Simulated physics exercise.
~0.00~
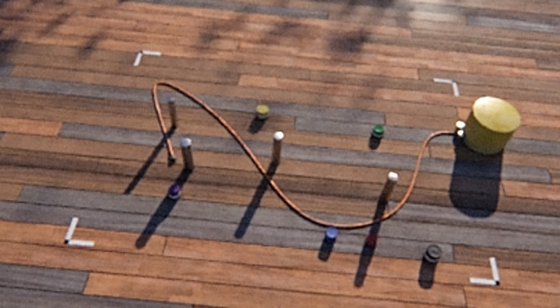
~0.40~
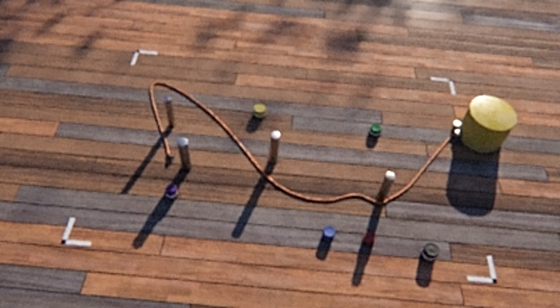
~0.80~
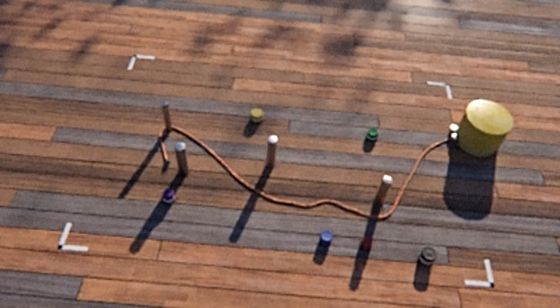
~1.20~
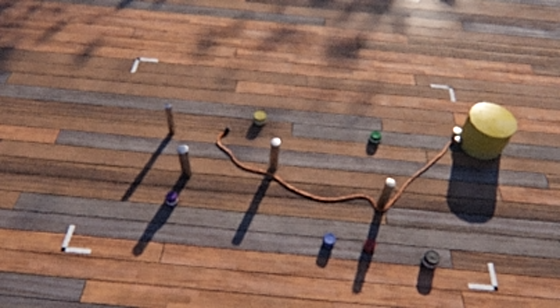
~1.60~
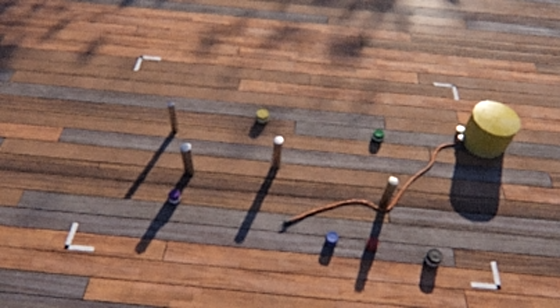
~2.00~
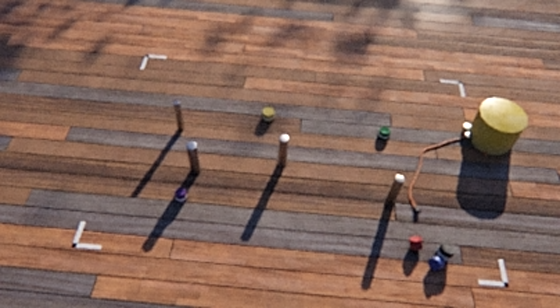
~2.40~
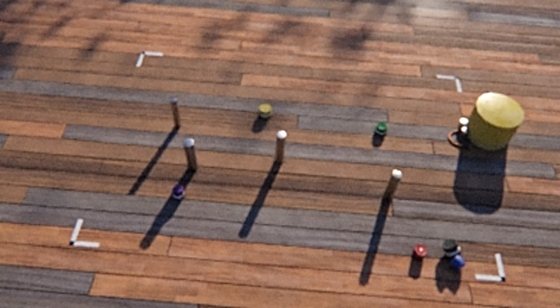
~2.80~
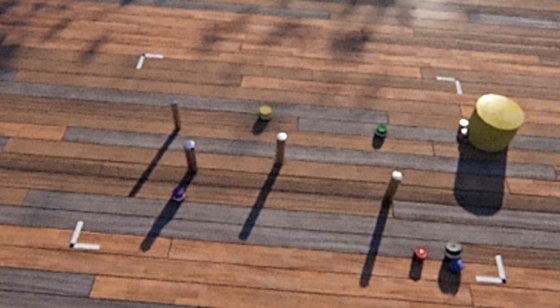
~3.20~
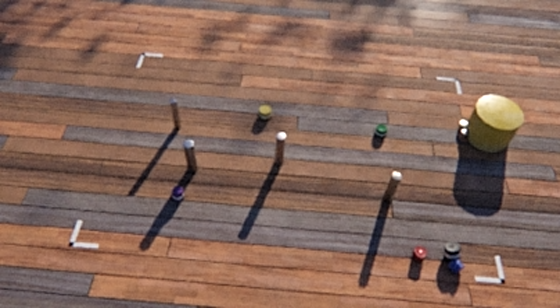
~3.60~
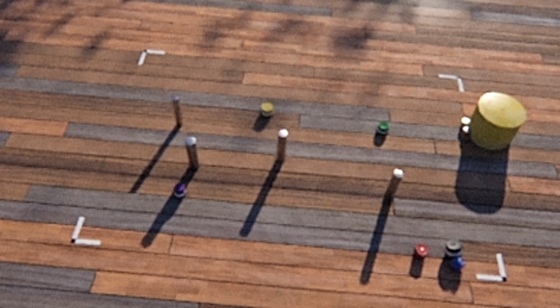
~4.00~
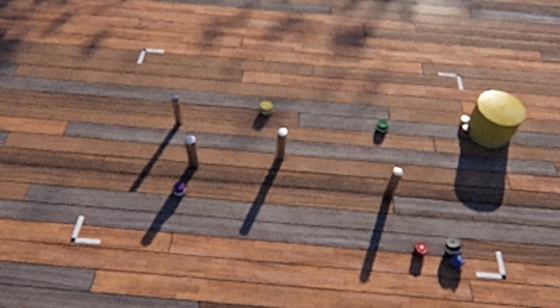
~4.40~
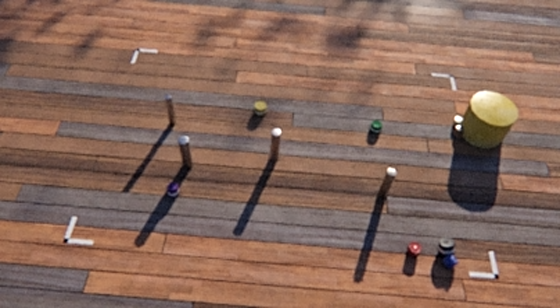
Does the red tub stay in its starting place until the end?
No, the red tub does not stay put. It gets moved to the right as the lead is drawn in, and it ends up standing a short way from where it began.
